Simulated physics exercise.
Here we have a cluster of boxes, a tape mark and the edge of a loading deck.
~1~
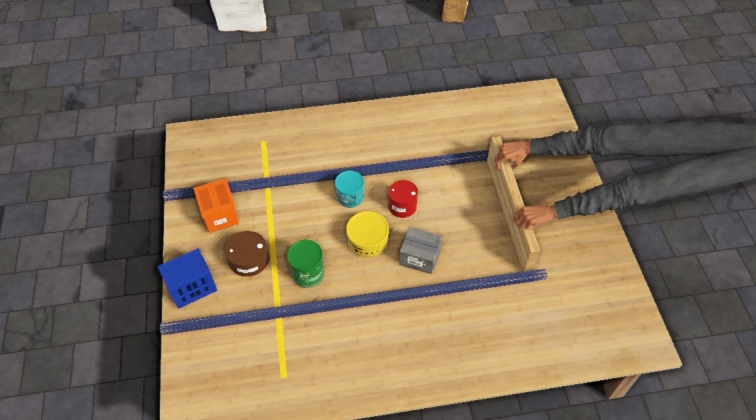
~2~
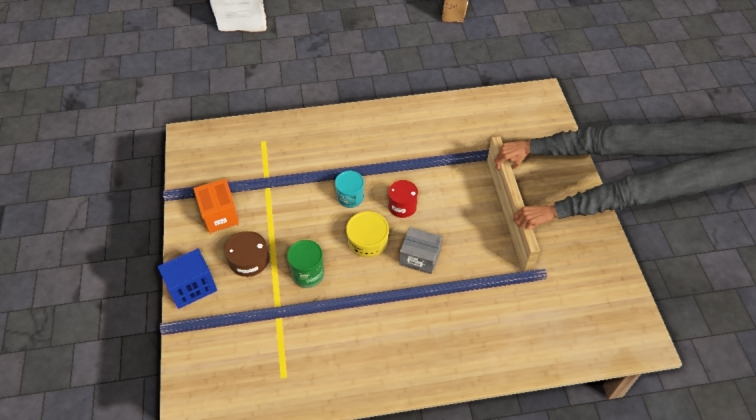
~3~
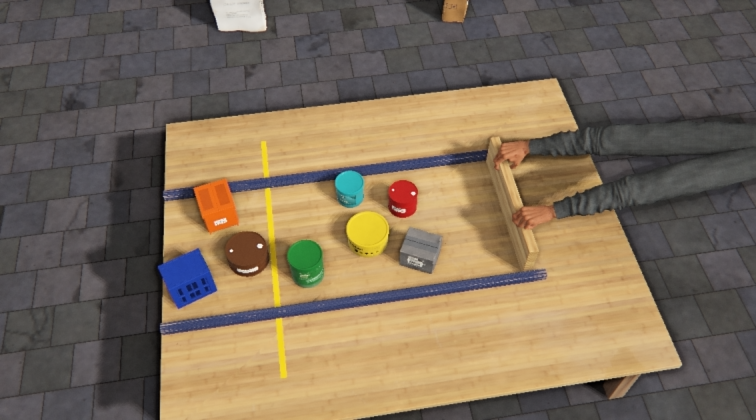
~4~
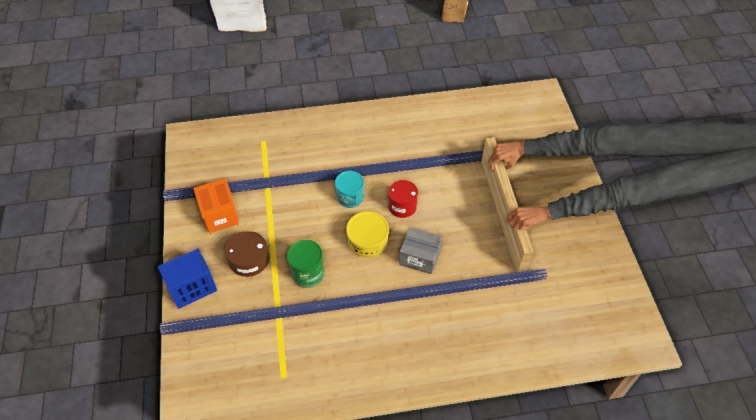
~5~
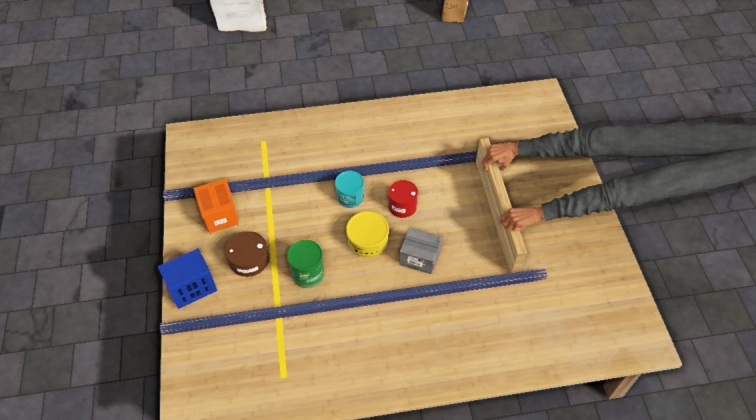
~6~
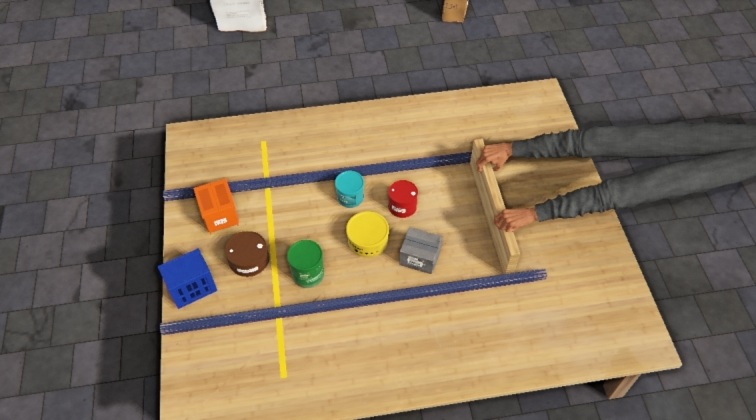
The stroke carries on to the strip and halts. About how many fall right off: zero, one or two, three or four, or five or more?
As it turns out, the number that fall off is zero.
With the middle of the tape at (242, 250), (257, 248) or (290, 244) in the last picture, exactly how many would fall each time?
It would be 1, 0 and 0.
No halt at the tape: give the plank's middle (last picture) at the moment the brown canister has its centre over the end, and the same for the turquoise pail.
Its middle is around (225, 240) and around (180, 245).
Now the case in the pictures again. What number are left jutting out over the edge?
Overhanging: 1.
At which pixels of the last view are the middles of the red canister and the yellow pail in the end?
First (255, 219), then (251, 251).
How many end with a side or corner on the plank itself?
The number is 4.
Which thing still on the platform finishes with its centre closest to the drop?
That is the blue crate.
Early on, none off yet; blue crate at rest near (188, 279); orange tote at rest near (217, 207); brown canister at rest near (247, 254).
Finally, the number that fall off is zero.
